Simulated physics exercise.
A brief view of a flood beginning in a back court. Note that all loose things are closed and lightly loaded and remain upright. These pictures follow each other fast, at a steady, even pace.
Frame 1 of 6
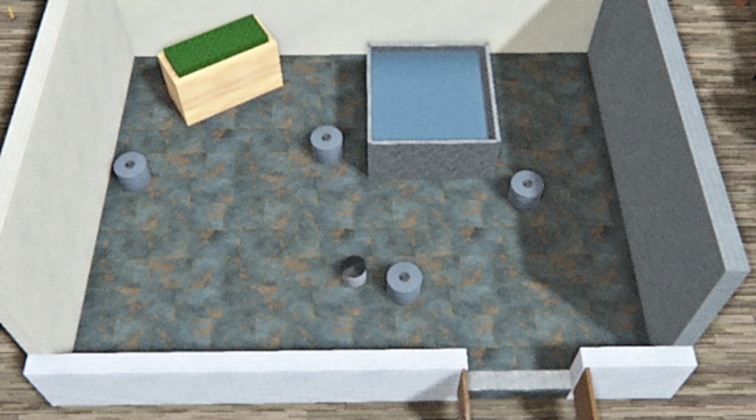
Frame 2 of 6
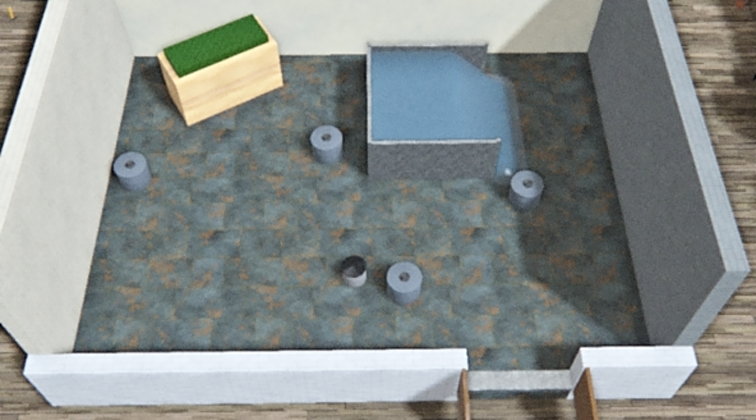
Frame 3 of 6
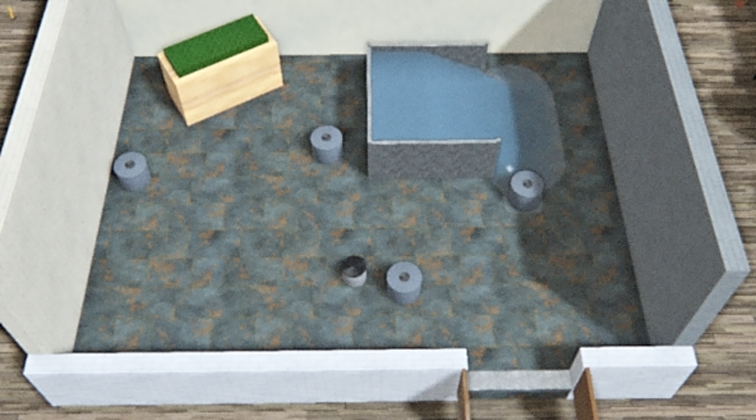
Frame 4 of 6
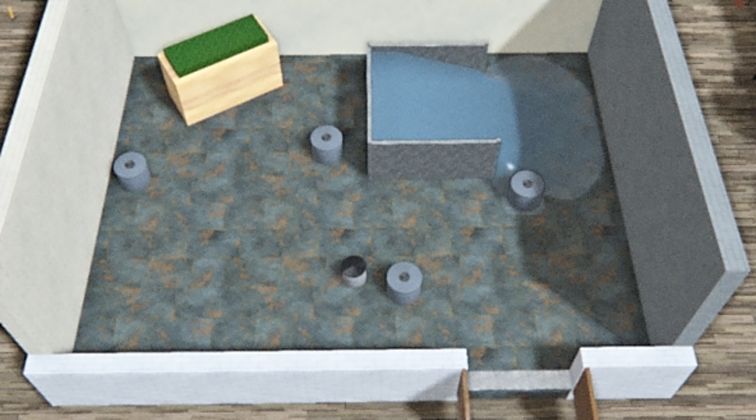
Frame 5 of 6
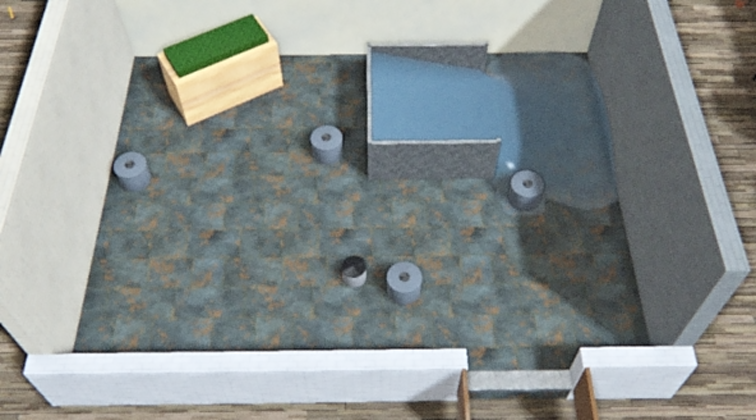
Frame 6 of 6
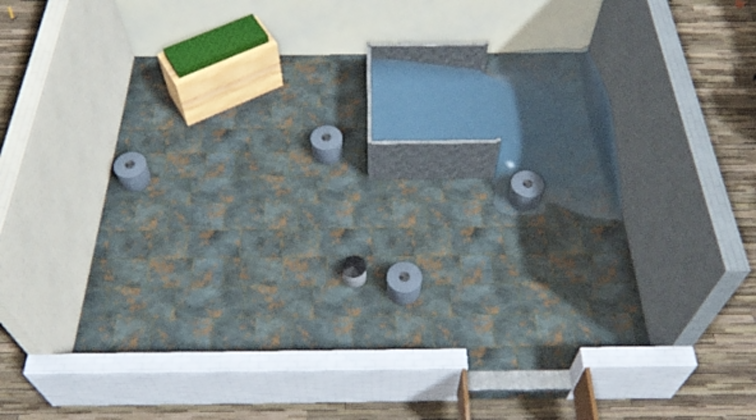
At the start, a walled court holds a raised pool of blue water, a planter topped with green, and several grey cylinders on the mottled floor. Water then pours out of the pool's right side and spreads across the floor to the right wall, while the cylinders stay still.
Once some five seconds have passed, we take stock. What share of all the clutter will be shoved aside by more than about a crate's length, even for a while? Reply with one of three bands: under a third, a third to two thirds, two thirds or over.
Under a third.
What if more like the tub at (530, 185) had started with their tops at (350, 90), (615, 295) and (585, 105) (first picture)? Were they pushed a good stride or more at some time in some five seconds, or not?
In sequence: Doesn't go far, pushed clear, pushed clear.
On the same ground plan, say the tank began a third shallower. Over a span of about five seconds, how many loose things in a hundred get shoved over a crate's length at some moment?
Near 0 % of the lot.
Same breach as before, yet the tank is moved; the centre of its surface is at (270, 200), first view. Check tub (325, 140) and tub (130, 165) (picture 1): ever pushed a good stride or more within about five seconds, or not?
First: Stayed short. Second: Stayed short.
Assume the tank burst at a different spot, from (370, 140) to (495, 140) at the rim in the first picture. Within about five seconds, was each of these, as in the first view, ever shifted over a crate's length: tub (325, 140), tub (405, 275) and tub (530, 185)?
Each in turn, never travels that far, ends up that far off, never travels that far.
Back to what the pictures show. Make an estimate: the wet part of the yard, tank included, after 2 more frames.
Something like 20 in a hundred.
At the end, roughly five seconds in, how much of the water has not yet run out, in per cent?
About 88 percent.
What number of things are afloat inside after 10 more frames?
Result - 0.
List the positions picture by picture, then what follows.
A tub at (326, 138), on the bottom; a pail at (354, 266), on the bottom; 0 of 5 have shifted, in the first picture.
A tub at (326, 138) rests on the ground; a pail at (354, 266), on the bottom; 0 of 5 have shifted, in the second picture.
A tub at (326, 138) rests on the ground; a pail at (354, 266) rests on the ground; 0 of 5 have shifted, in the third picture.
A tub at (326, 138), on the bottom; a pail at (354, 266), on the bottom; 0 of 5 have shifted, in the fourth picture.
A tub at (326, 138), on the bottom; a pail at (354, 266) rests on the ground; 0 of 5 have shifted, in the fifth picture.
A tub at (326, 138), on the bottom; a pail at (354, 266), on the bottom; 0 of 5 have shifted, in the sixth picture.
A moment on, 0 of 5 are well off their spots; 0 afloat.
Next, 0 of 5 are well off their spots; 0 afloat.
Later, 1 of 5 are well off their spots; 0 afloat.
In the end, 1 of 5 are well off their spots, and 1 have been at some point; 1 afloat.
